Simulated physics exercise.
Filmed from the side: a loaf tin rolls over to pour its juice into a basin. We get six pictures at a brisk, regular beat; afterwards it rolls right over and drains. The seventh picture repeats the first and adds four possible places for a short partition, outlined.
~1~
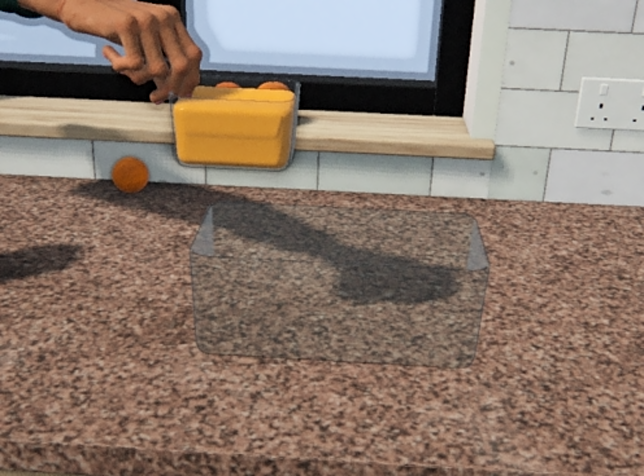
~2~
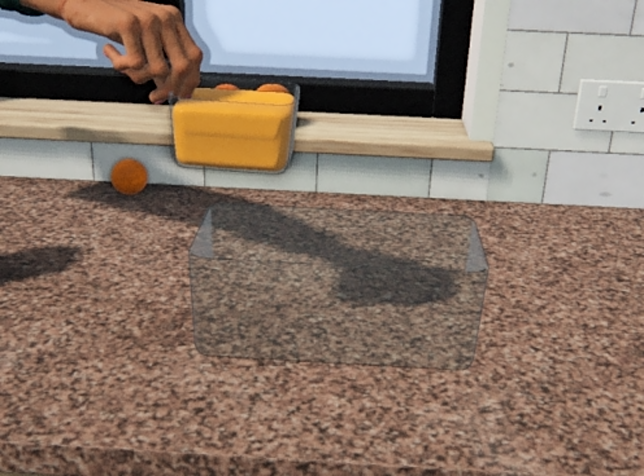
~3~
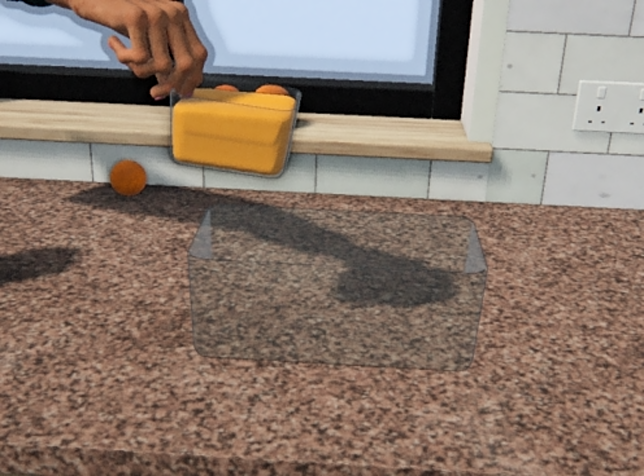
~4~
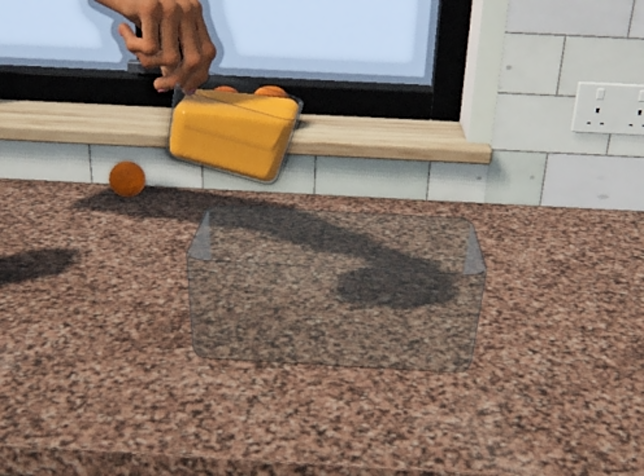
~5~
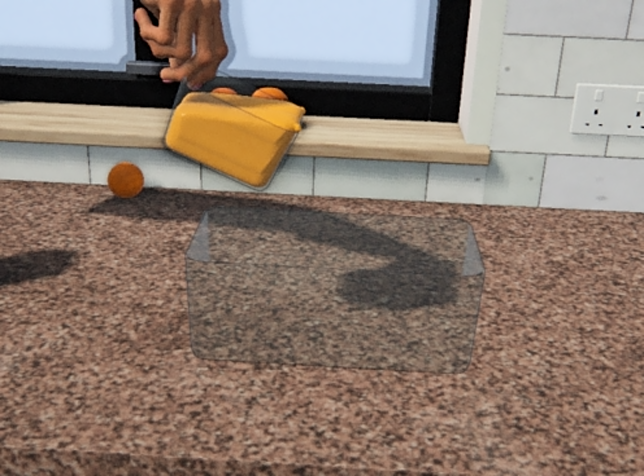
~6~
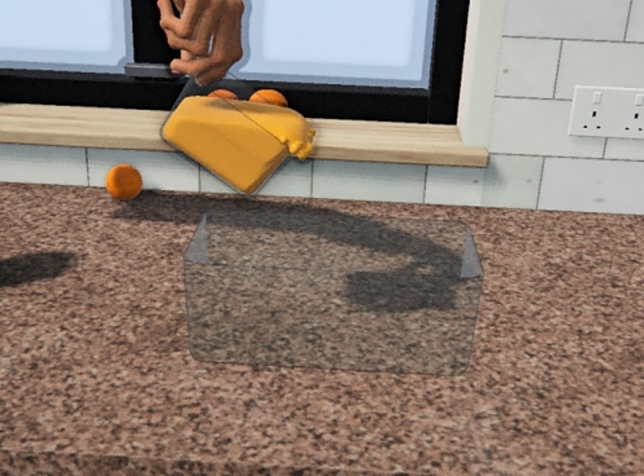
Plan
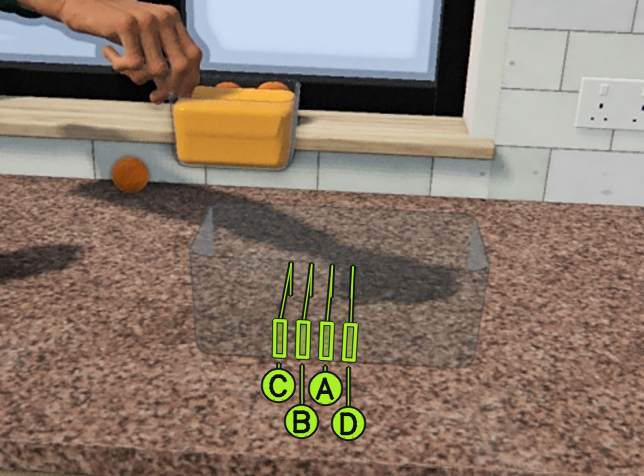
A clear tin of orange juice, held by a hand above a speckled counter with a see-through basin on it, tilted steadily to the right until juice began to bulge over its lip.
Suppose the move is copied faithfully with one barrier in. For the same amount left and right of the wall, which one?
Use slot D.
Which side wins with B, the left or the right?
The right one.
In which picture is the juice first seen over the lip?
Picture 5.
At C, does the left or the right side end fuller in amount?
The right side.
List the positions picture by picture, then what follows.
Upright, lip at (295, 90); basin from (196, 348) to (474, 364); nothing has left yet, in the first frame.
Upright, lip at (295, 94); nothing has left yet, in the second frame.
Tipped about 6°, lip at (296, 100); nothing has left yet, in the third frame.
Tipped about 13°, lip at (298, 109); nothing has left yet, in the fourth frame.
Tipped about 23°, lip at (299, 121); juice is over the lip, down to (299, 121), in the fifth frame.
Tipped about 35°, lip at (298, 136); juice is over the lip, down to (302, 148), in the sixth frame.
On the marked copy, A at (325, 366); B at (301, 365); C at (278, 363); D at (348, 367).
Choosing A, about 28 % ends left of the wall and 71 % right of it.
Choosing B, about 16 % ends left of the wall and 83 % right of it.
Choosing C, about 5 % ends left of the wall and 94 % right of it.
Choosing D, about 51 % ends left of the wall and 48 % right of it.
